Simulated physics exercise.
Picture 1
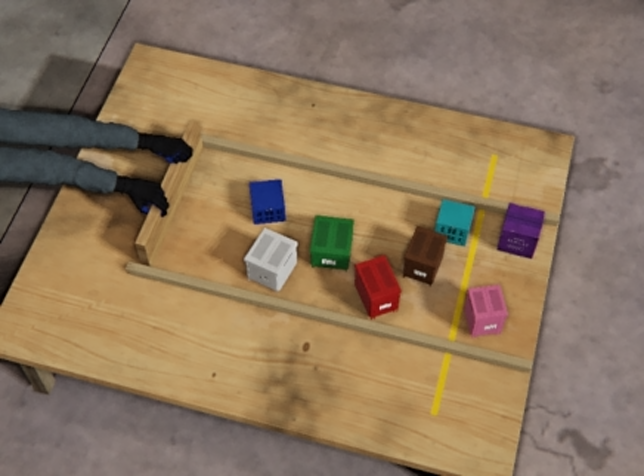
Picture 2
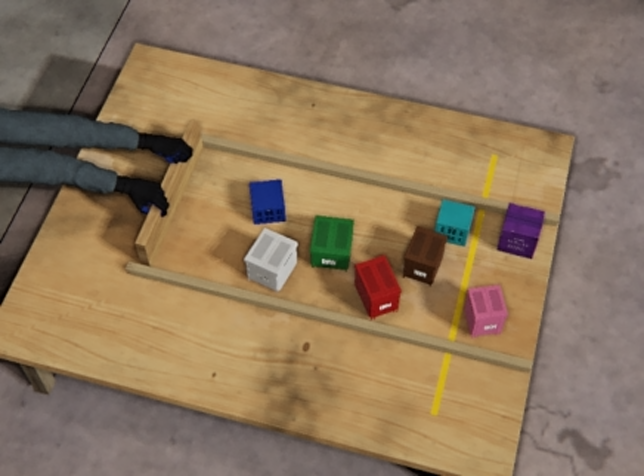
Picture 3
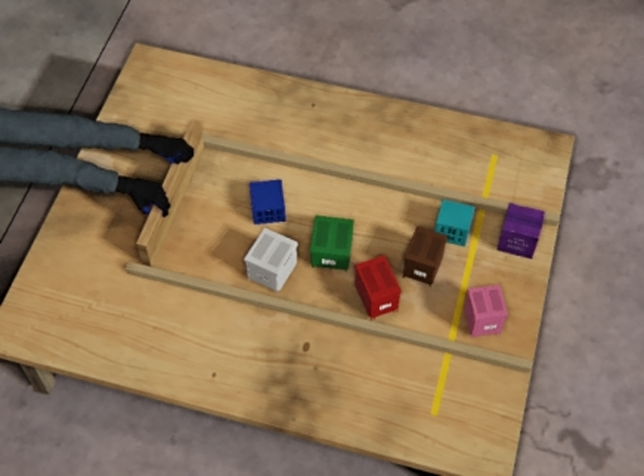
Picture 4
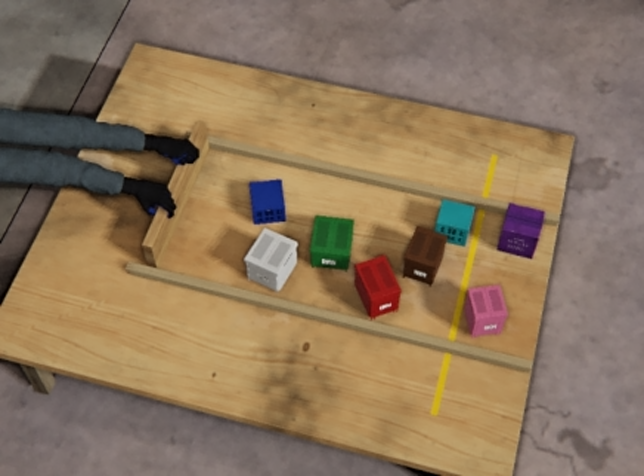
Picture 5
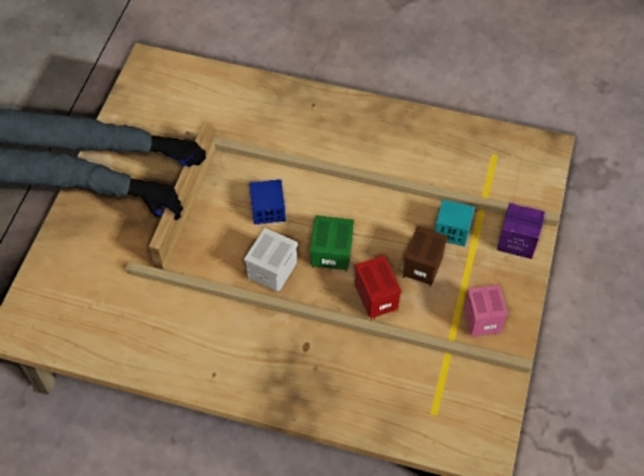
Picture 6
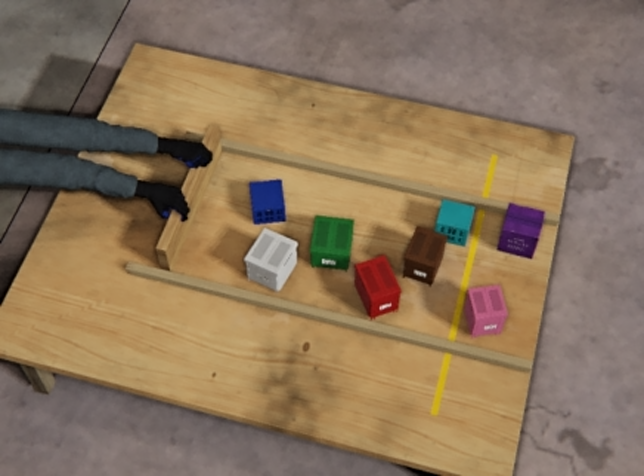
A wooden plank, held by two gloved hands, slides slightly right toward the still, colourful boxes.
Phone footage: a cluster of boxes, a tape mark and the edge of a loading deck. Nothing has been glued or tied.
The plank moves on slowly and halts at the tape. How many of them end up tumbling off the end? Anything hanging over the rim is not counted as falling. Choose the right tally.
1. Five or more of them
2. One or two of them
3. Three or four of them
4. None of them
One or two of them (2).
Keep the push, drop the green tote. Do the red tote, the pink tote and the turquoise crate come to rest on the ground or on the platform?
Here's how it goes: The red tote hangs on, the pink tote is gone, and the turquoise crate hangs on.
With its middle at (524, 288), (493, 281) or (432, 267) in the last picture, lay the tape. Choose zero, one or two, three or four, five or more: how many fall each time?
More than four; 3 or 4; none at all.
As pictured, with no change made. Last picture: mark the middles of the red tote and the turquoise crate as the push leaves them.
Approximately (511, 328) for one, approximately (498, 221) for the other.
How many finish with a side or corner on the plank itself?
The answer is 3.
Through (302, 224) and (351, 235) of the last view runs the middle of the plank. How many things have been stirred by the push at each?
Well, it's 3 at the first one and 5 at the second.
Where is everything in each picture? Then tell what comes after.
In the first frame, purple box (521, 231); pink tote (485, 312); turquoise crate (454, 223); plank (171, 193); tape (467, 275).
In the second frame, pink tote (485, 312); blue crate (268, 202).
In the third frame, turquoise crate (454, 223); red tote (377, 288).
In the fourth frame, purple box (521, 231); white tote (272, 261).
In the fifth frame, pink tote (485, 312); plank (184, 196).
In the sixth frame, purple box (521, 231); pink tote (485, 312); turquoise crate (454, 223); plank (191, 198); tape (467, 275).
Soon after, none off yet; purple box at rest near (521, 231); pink tote at rest near (485, 312); turquoise crate at rest near (454, 223).
In the end, the number that fall off is one or two; gone, brown tote and pink tote.
